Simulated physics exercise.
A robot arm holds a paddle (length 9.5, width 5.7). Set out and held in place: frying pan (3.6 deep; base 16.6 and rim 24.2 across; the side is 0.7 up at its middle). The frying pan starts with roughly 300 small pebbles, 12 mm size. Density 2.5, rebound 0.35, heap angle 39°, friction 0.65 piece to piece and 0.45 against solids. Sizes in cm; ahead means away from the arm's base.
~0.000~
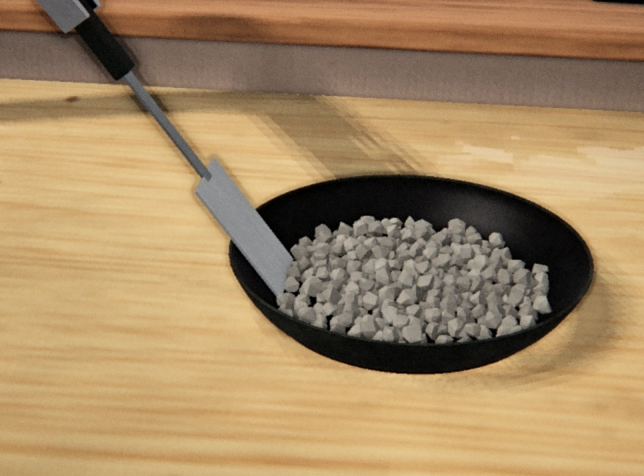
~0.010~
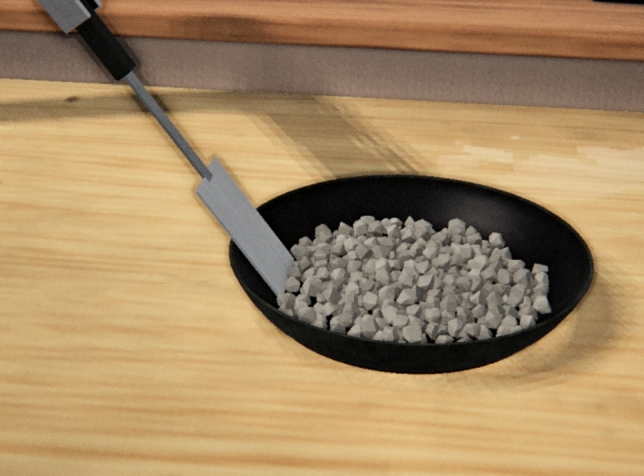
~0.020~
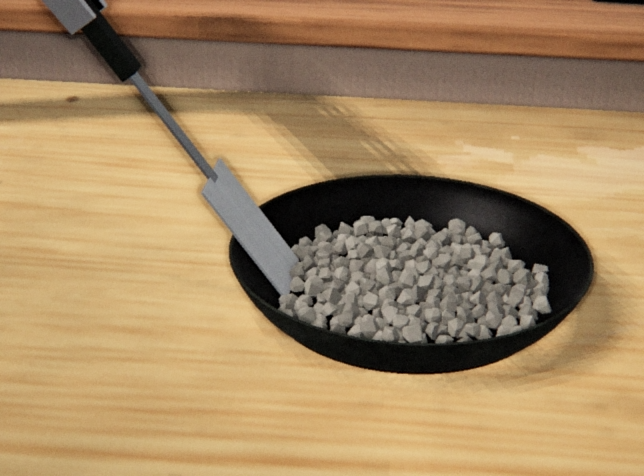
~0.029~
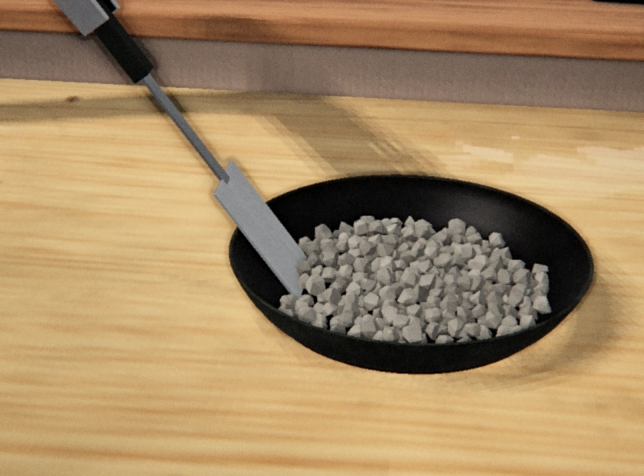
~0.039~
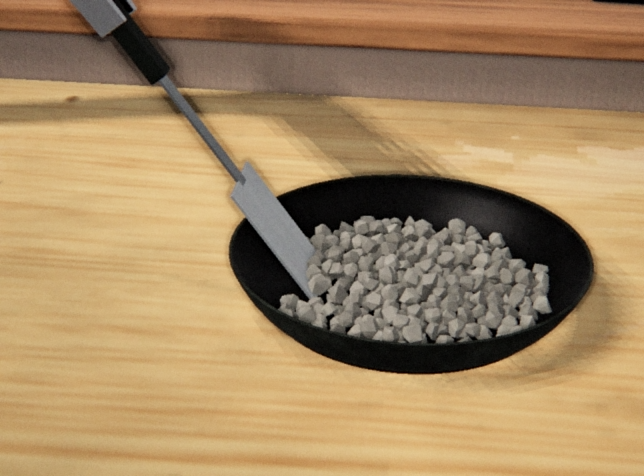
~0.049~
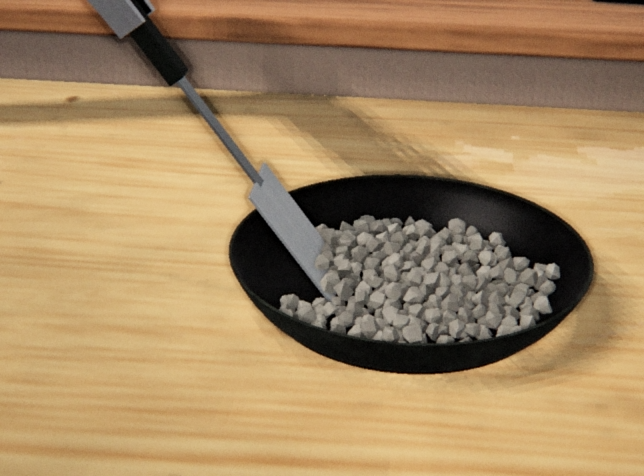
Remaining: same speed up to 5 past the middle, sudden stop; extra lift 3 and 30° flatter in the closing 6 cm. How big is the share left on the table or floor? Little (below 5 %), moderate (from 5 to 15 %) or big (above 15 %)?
On the table or floor the share is moderate, from 5 to 15 %.
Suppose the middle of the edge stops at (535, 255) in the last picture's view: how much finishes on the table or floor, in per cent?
About 25 per cent.
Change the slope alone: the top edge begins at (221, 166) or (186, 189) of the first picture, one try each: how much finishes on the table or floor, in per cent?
Some 5 and 10 per cent.
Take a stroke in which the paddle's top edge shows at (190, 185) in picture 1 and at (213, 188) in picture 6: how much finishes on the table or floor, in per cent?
About 0 per cent.
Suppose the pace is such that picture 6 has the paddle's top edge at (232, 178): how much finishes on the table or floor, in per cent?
About 0 per cent.
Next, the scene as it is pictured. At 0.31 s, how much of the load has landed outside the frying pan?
Roughly 10 per cent.
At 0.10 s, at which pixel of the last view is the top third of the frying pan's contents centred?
At about (445, 261).
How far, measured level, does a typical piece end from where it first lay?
Some 3 cm.
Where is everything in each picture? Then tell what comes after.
The first picture shows paddle top edge at (205, 174), sloping 54°; upper third of the load around (408, 268), from x 285 to 545, top at y 225; 298 in the frying pan.
The second picture shows paddle top edge at (206, 174), sloping 54°; upper third of the load around (408, 268), from x 285 to 545, top at y 225.
The third picture shows paddle top edge at (211, 175), sloping 54°; upper third of the load around (408, 268), from x 285 to 545, top at y 225.
The fourth picture shows paddle top edge at (223, 177), sloping 54°; upper third of the load around (408, 267), from x 285 to 545, top at y 225.
The fifth picture shows paddle top edge at (239, 178), sloping 54°; upper third of the load around (409, 266), from x 285 to 545, top at y 225.
The sixth picture shows paddle top edge at (257, 179), sloping 54°; upper third of the load around (408, 265), from x 285 to 555, top at y 225; 298 in the frying pan.
After 0.07 s, sloping 53°, highest piece 5 above the table; 298 in the frying pan.
After 0.10 s, sloping 44°, highest piece 6 above the table; 298 in the frying pan.
After 0.31 s, sloping 24°, highest piece 5 above the table; 268 in the frying pan, 30 on the table or floor.
After 1.36 s, sloping 24°, highest piece 5 above the table; 268 in the frying pan, 30 on the table or floor.
At rest, 268 in the frying pan, 30 on the table or floor. That is 10 % on the table or floor.
